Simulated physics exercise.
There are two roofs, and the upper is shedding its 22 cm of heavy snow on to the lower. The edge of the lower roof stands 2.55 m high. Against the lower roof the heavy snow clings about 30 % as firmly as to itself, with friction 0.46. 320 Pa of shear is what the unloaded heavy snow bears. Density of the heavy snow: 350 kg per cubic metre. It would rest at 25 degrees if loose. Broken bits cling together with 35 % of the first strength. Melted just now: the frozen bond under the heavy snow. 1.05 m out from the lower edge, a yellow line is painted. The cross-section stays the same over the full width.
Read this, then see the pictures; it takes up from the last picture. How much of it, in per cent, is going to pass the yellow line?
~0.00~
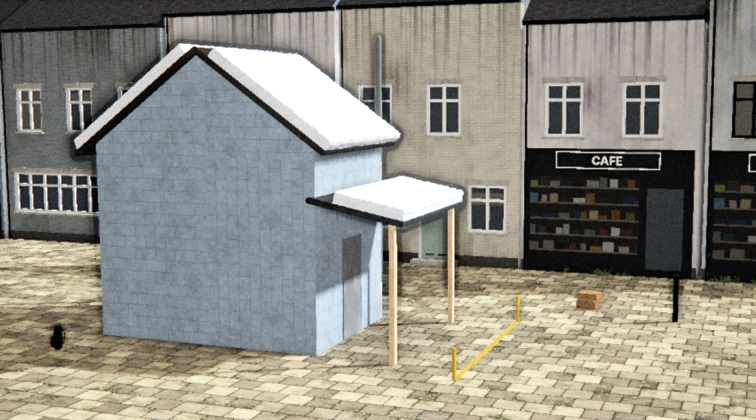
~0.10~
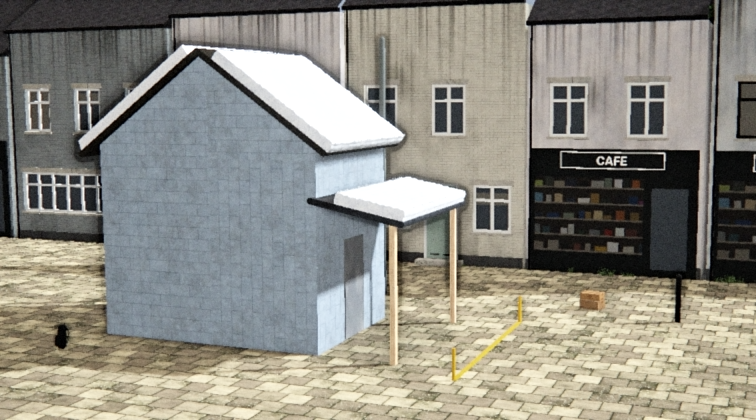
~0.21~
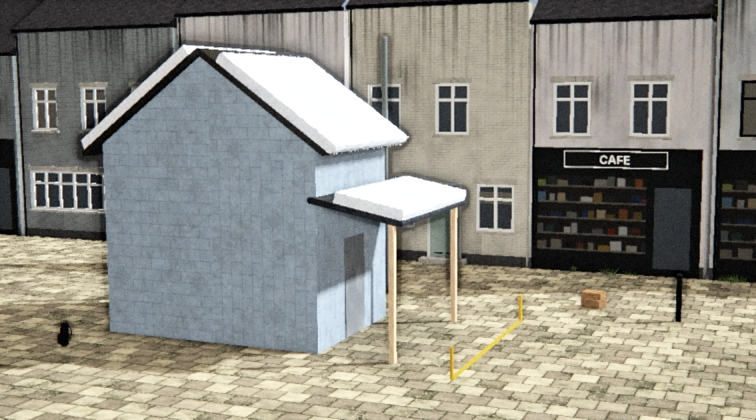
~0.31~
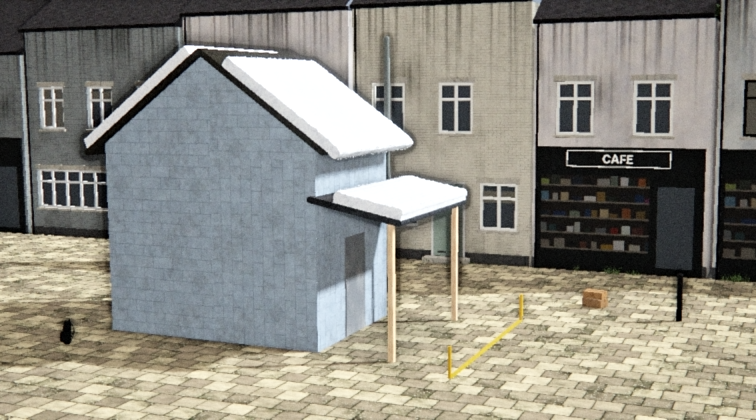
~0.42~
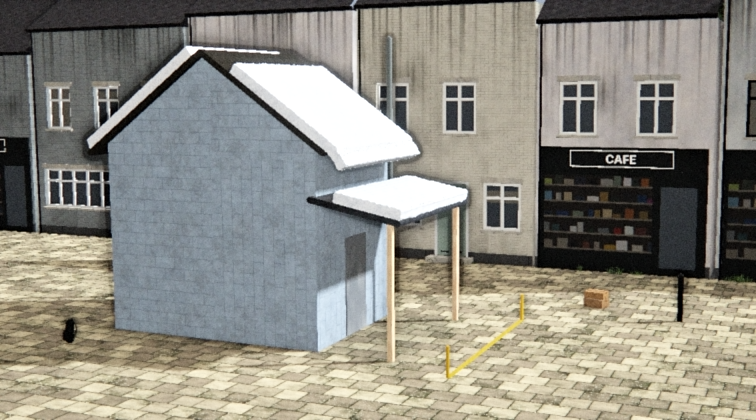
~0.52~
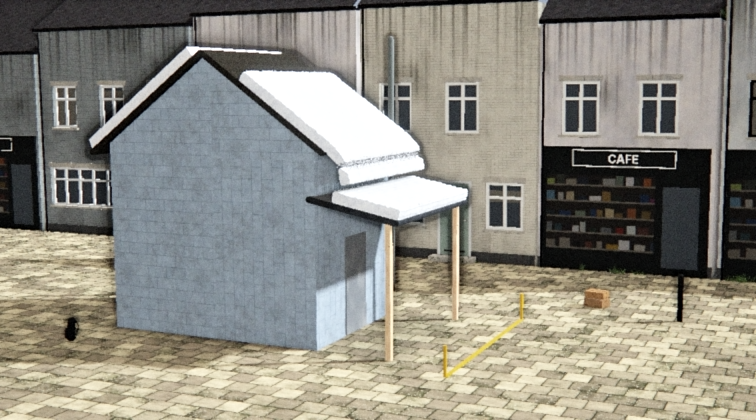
I would say 62 percent.
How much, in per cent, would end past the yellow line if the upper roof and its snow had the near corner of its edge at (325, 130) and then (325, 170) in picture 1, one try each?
60 per cent, then 50 per cent.
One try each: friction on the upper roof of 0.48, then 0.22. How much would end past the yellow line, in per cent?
Respectively near 35 % and near 55 %.
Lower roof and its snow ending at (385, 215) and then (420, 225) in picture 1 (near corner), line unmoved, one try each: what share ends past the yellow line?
The first try gives 65 percent and the second gives 60 percent.
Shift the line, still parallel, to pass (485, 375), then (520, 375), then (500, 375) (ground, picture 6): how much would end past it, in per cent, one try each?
About 50 %, 35 %, 45 %.
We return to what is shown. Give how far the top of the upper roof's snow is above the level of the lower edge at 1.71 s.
It sits some 0.5 m above the lower edge at that time.
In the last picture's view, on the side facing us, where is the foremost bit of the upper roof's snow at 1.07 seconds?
Roughly at the pixel (417, 217).
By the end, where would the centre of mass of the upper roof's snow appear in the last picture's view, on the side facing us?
(516, 344), roughly.
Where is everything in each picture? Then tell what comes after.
Front end of the heavy snow at (326, 140), in the first frame.
Front end of the heavy snow at (329, 147), its middle shifted 2.7 cm, in the second frame.
Front end of the heavy snow at (331, 150), its middle shifted 11 cm, 4 % of it past the upper edge, in one piece, in the third frame.
Front end of the heavy snow at (336, 147), its middle shifted 24 cm, 9 % of it past the upper edge, in one piece, in the fourth frame.
Front end of the heavy snow at (342, 162), its middle shifted 43 cm, 15 % of it past the upper edge, cracking, in the fifth frame.
Front end of the heavy snow at (348, 173), its middle shifted 68 cm, 24 % of it past the upper edge, cracking, in the sixth frame.
By 1.07 s, none is below the lower edge and 0 % is past the line.
By 1.71 s, 64 % is below the lower edge and 50 % is past the line.
By 2.36 s, 71 % is below the lower edge and 62 % is past the line.
By 3.00 s, 71 % is below the lower edge and 62 % is past the line.
By 3.10 s, at the end, 71 % is below the lower edge and 62 % is past the line.
